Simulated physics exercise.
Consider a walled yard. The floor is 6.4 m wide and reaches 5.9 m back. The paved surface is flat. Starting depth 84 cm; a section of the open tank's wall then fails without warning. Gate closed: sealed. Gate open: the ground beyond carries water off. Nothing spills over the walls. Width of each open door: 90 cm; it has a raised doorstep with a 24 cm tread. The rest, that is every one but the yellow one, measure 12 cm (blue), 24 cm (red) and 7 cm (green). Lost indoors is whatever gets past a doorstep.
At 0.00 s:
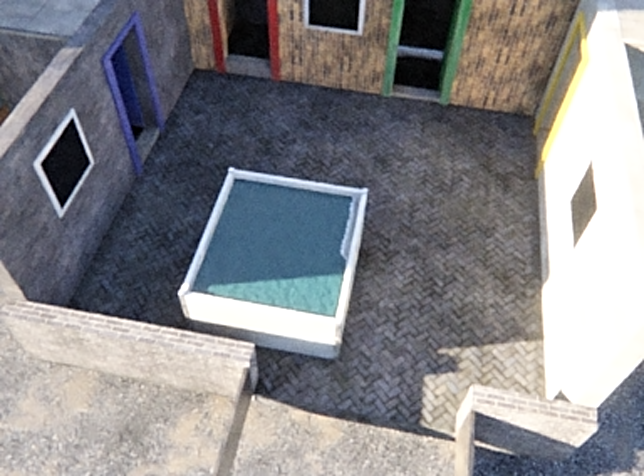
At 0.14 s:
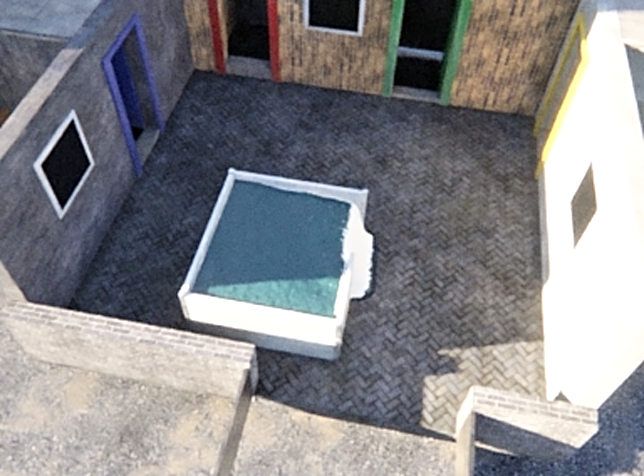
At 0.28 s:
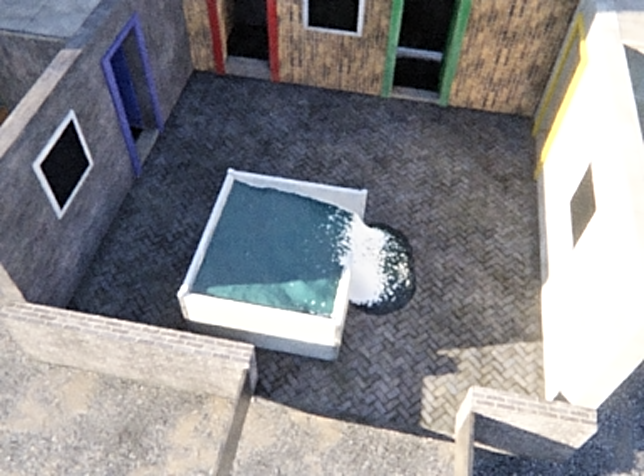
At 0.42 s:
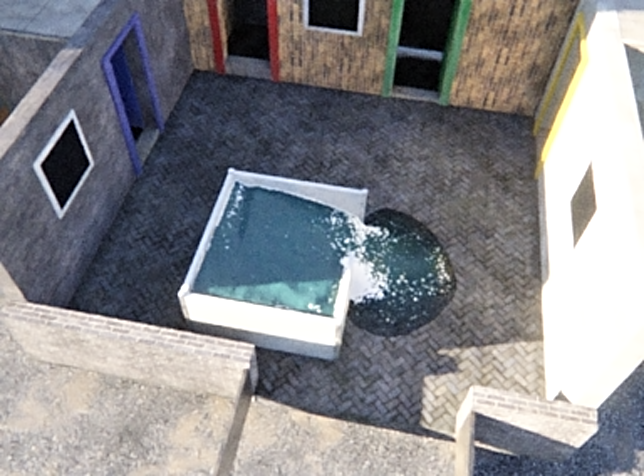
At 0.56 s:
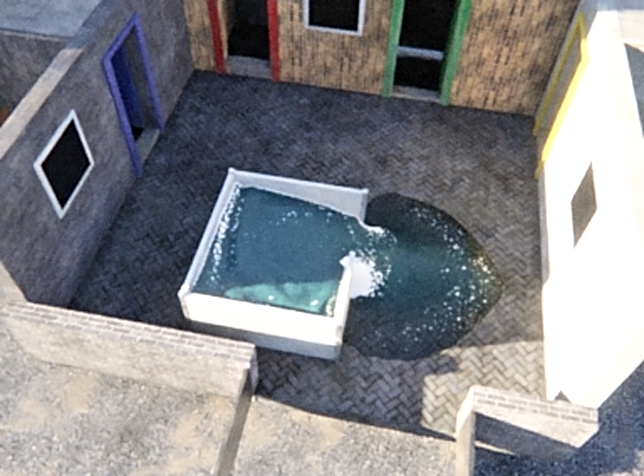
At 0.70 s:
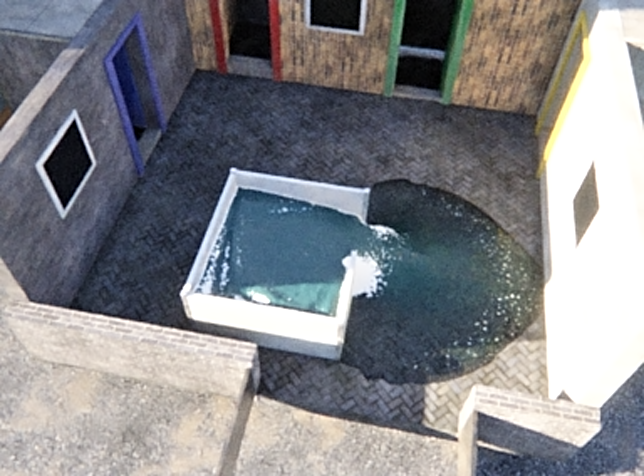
The footage shows a white-walled tank of still, blue-green water in a paved, walled yard; water then pours through a gap in its right side, foaming white, and spreads rightward across the dark paving in a widening rounded pool.
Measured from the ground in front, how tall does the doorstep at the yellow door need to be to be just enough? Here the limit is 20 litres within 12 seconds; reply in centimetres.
It needs to be about 17 cm tall.
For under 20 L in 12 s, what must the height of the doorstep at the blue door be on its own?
For blue: Close to 7.0 cm.
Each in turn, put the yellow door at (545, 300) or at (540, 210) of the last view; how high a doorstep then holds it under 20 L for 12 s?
Roughly 32 and 23 cm.
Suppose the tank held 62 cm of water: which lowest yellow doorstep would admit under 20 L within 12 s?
The step would need to be some 11.0 cm high.
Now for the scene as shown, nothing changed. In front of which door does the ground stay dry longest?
Last in order comes the blue door.
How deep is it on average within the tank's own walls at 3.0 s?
Average depth: Approx. 34 cm.
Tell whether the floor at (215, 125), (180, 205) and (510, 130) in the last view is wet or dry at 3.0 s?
One by one: Clear, clear, drenched.
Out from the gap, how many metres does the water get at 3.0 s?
4.6 m.
After 1.4 s water covers 30 % of the floor, deepest (44 cm) near (364, 254); it has not reached the yellow door.
After 3.0 s water covers 40 % of the floor, deepest (34 cm) near (522, 118); 13 cm at the yellow door, 0 litres in over its 21 cm doorstep.
After 12.0 s water covers 95 % of the floor, deepest (14 cm) near (90, 270); 8 cm at the yellow door, 4 litres in over its 21 cm doorstep.
At the yellow door as built, the water arrived by 1.5 s and peaked near 20 cm at 5.2 s.
Run again over the same 12 s with other heights there, 36 litres in over 14.5 cm, 6 litres over 20 cm. The limit of 20 litres is kept from about 17 cm up.
